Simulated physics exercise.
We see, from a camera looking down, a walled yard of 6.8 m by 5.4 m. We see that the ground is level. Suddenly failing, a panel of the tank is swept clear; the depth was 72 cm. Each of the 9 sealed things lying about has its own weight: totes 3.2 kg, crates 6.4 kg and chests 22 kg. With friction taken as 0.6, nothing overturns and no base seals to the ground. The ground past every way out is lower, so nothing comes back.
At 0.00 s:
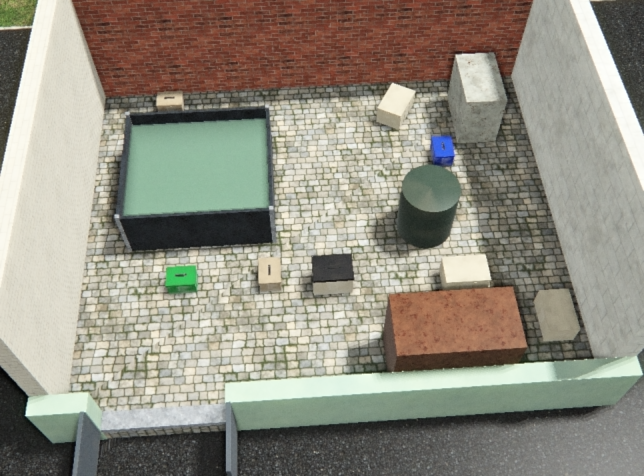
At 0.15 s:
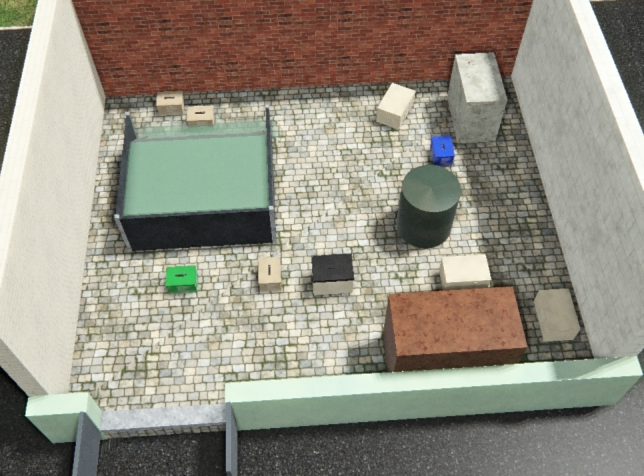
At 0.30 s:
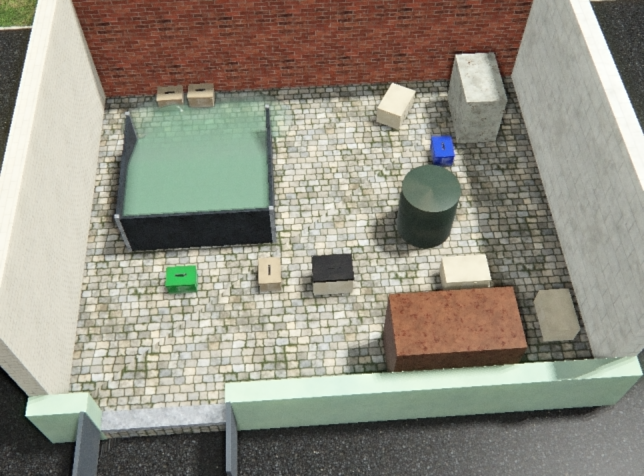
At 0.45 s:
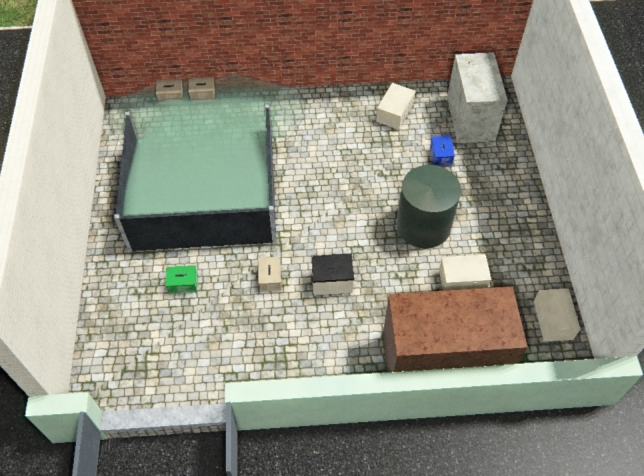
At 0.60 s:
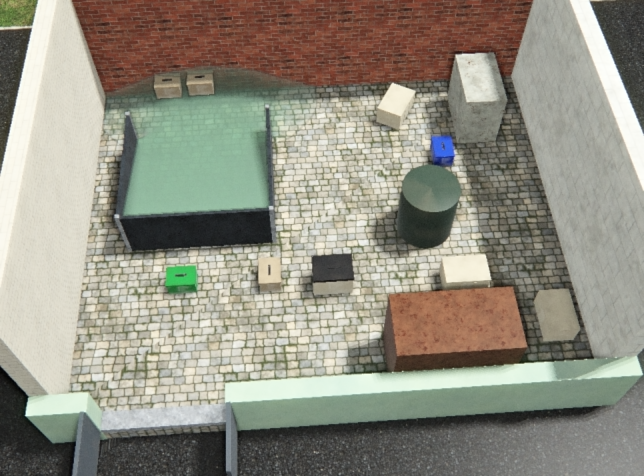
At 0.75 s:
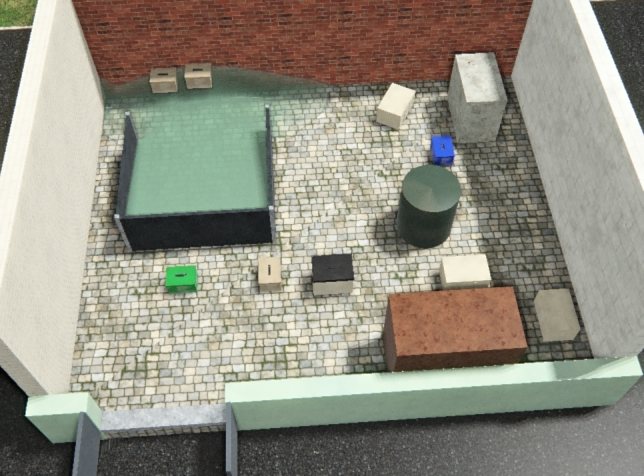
In a walled yard, a tank's back panel gives way and water spreads around two crates.
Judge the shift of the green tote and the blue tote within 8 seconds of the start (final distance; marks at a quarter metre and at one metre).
My prediction: The green tote will hardly move; the blue tote will go a long way.
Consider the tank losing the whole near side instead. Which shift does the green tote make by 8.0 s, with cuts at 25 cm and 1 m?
With that failure, the green tote lands a long way off.
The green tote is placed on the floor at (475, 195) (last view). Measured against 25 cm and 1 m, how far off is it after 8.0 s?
Put there, it wanders off a long way.
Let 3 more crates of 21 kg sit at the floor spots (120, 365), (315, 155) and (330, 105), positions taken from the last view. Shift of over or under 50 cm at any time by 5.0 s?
Well, in that order it's higher, lower and higher.
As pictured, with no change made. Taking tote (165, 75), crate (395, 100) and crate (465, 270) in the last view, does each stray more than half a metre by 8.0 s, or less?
Results in listed order: Exceeds / exceeds / exceeds.
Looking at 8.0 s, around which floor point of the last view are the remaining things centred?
Near (389, 268).
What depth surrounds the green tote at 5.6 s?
I'd say around 1 cm.
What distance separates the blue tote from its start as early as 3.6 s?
250 cm, give or take.
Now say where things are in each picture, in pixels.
The green tote at (181, 275) rests on the ground; the blue tote at (443, 146) rests on the ground; 3.5 m2 under water; 0 of 9 have shifted, in the first frame.
The green tote at (181, 275), on the bottom; the blue tote at (443, 146) rests on the ground; water covers 4.6 m2; 1 of 9 have shifted, in the second frame.
The green tote at (181, 275) rests on the ground; the blue tote at (443, 146) rests on the ground; water covers 6.1 m2; 2 of 9 have shifted, in the third frame.
The green tote at (181, 275) rests on the ground; the blue tote at (443, 146), on the bottom; 7.0 m2 under water; 2 of 9 have shifted, in the fourth frame.
The green tote at (181, 275) rests on the ground; the blue tote at (443, 146), on the bottom; 7.3 m2 under water; 2 of 9 have shifted, in the fifth frame.
The green tote at (181, 275), on the bottom; the blue tote at (443, 146) rests on the ground; water covers 7.5 m2; 2 of 9 have shifted, in the sixth frame.
After 1.6 s the green tote is near (181, 275), 0.0 m from its start, aground; the blue tote is near (443, 146), 0.0 m from its start, aground; 0 of 9 are out; 2 afloat.
After 3.6 s the green tote is near (181, 275), 0.0 m from its start, aground; the blue tote is near (561, 274), 2.7 m from its start, afloat; 0 of 9 are out; 4 afloat.
After 5.6 s the green tote is near (181, 275), 0.0 m from its start, aground; the blue tote is near (550, 311), 3.1 m from its start, afloat; 1 of 9 are out; 4 afloat.
After 8.0 s the green tote is near (181, 275), 0.0 m from its start, aground; the blue tote is near (558, 286), 2.8 m from its start, afloat; 1 of 9 are out; 5 afloat.
